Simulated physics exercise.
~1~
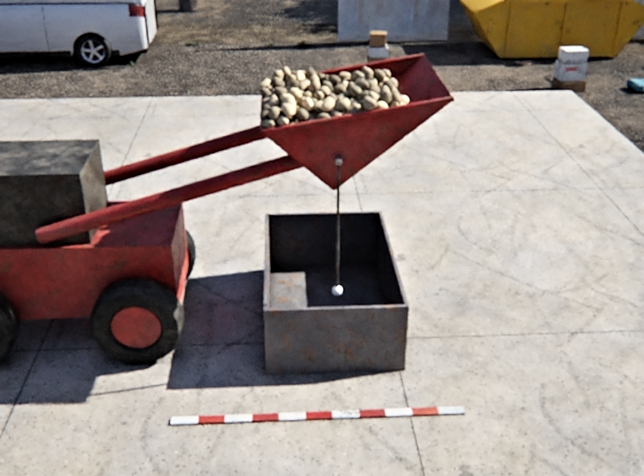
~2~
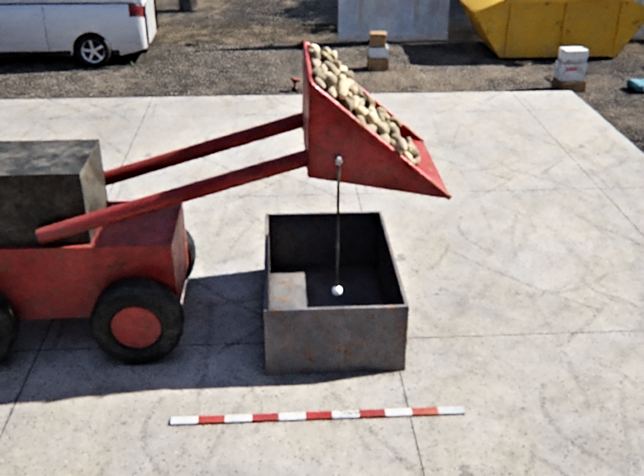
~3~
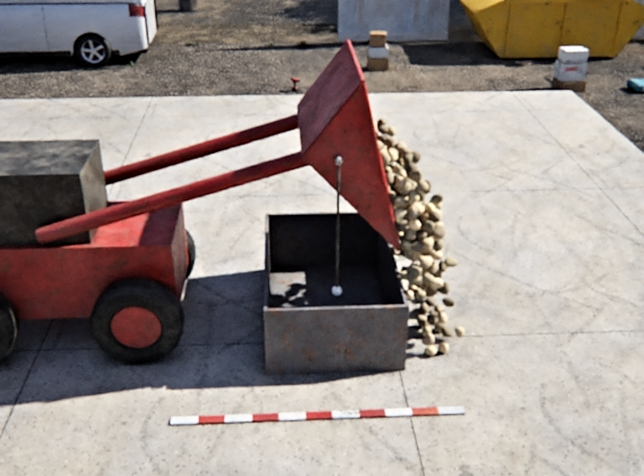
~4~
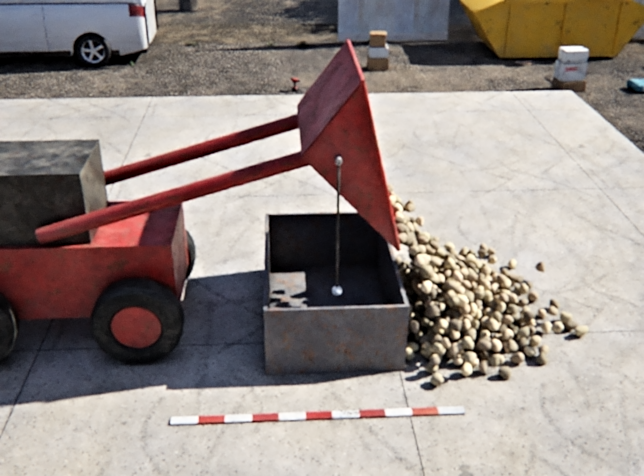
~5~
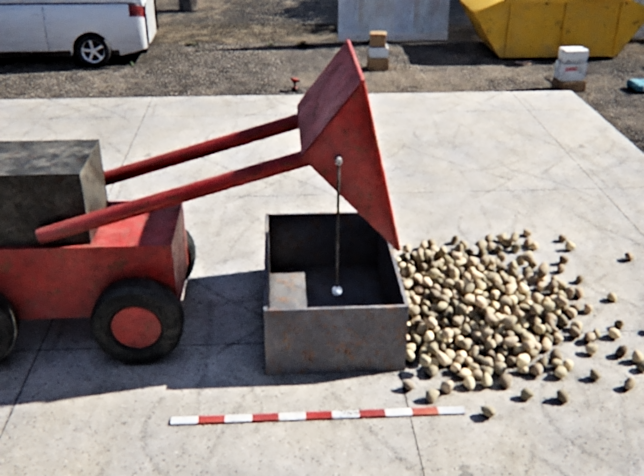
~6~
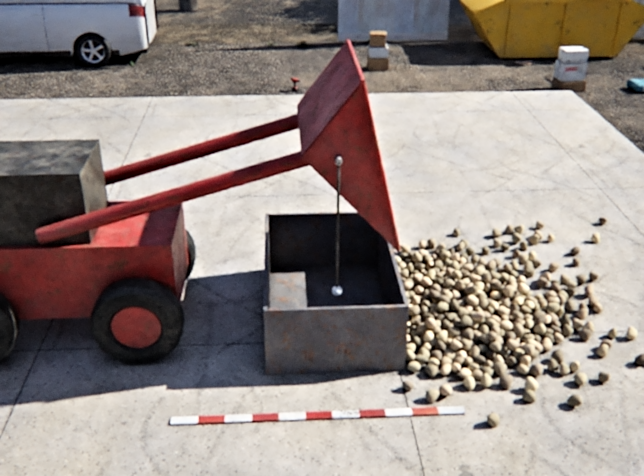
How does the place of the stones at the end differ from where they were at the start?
At the start the stones are heaped in the raised red bucket above the bin. At the end they lie scattered on the concrete to the right of the bin.
